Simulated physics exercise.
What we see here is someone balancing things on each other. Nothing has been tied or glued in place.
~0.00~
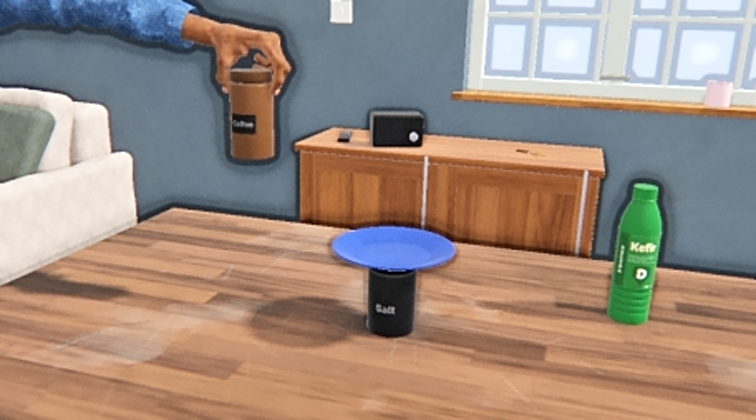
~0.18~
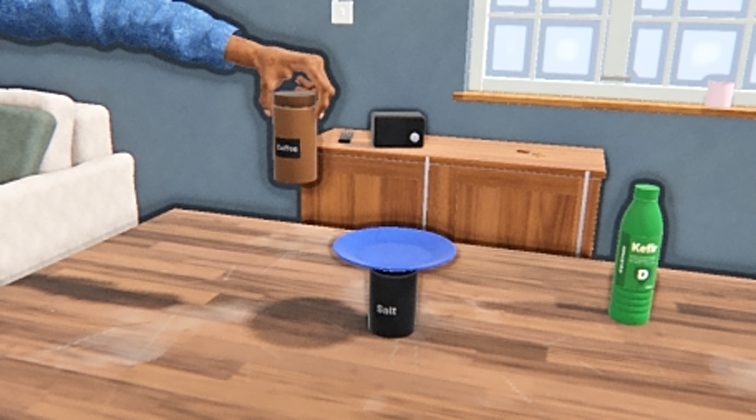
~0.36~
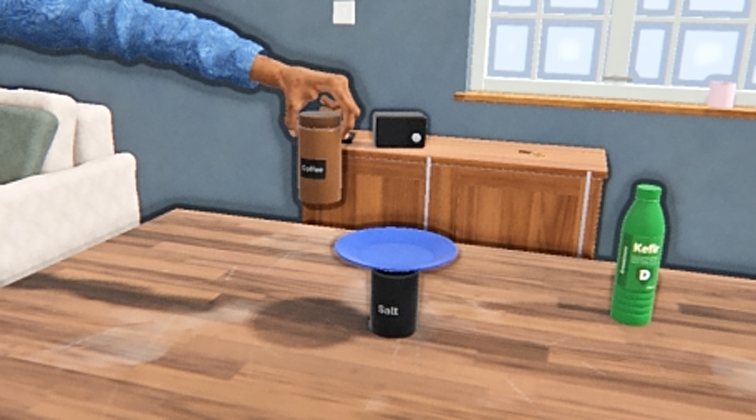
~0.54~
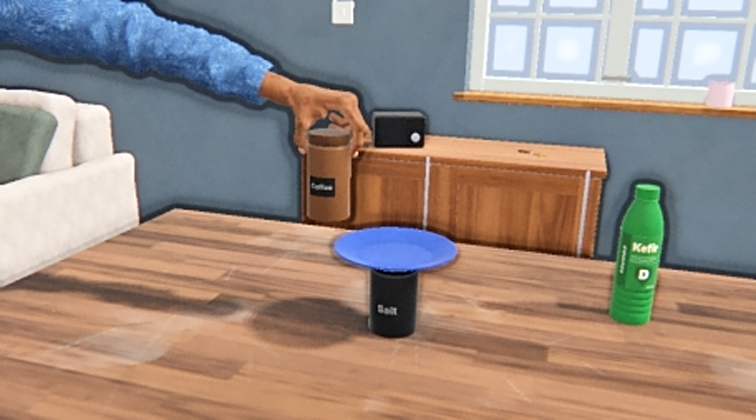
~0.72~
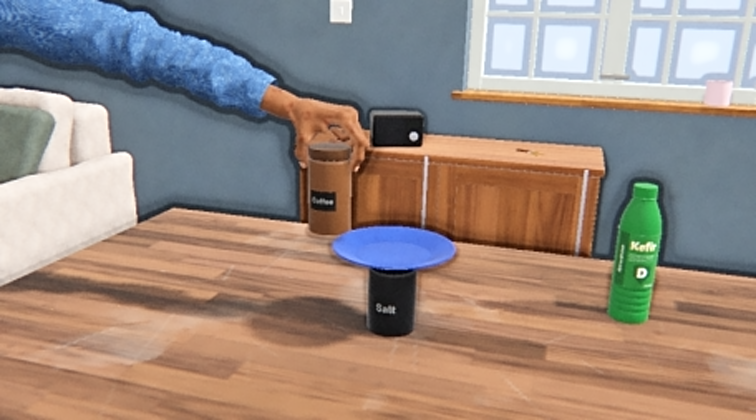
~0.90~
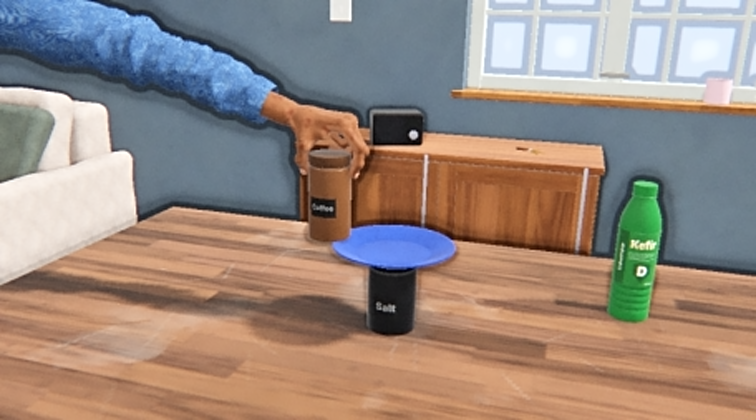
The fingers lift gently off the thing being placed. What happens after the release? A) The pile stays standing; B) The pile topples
(B) The pile topples.
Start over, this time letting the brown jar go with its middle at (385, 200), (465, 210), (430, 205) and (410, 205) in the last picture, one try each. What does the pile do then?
Well, the first time it stays intact, the second time it tips over, the third time it stays intact, and the fourth time it stays intact.
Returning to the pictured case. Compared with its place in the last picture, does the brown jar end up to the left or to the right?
Leftwards.
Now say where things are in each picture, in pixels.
In the first picture, coming down; brown jar (252, 113); blue plate (393, 251).
In the second picture, coming down; brown jar (295, 137); black jar (393, 293).
In the third picture, coming down; brown jar (320, 157); green bottle (639, 255).
In the fourth picture, coming down; brown jar (329, 174); blue plate (395, 252).
In the fifth picture, coming down; brown jar (330, 188); black jar (392, 292).
In the sixth picture, set down, still held; brown jar (330, 195); green bottle (636, 251).
By 1.20 s, brown jar tilted by 33° near (309, 204).
By 1.30 s, brown jar now fallen.
By 1.40 s, things are still on the move.
When it is over (2.0 s), fallen, brown jar; the other 3 as before. End places, in pixels of the last picture, brown jar near (270, 289). The pile loses its balance.
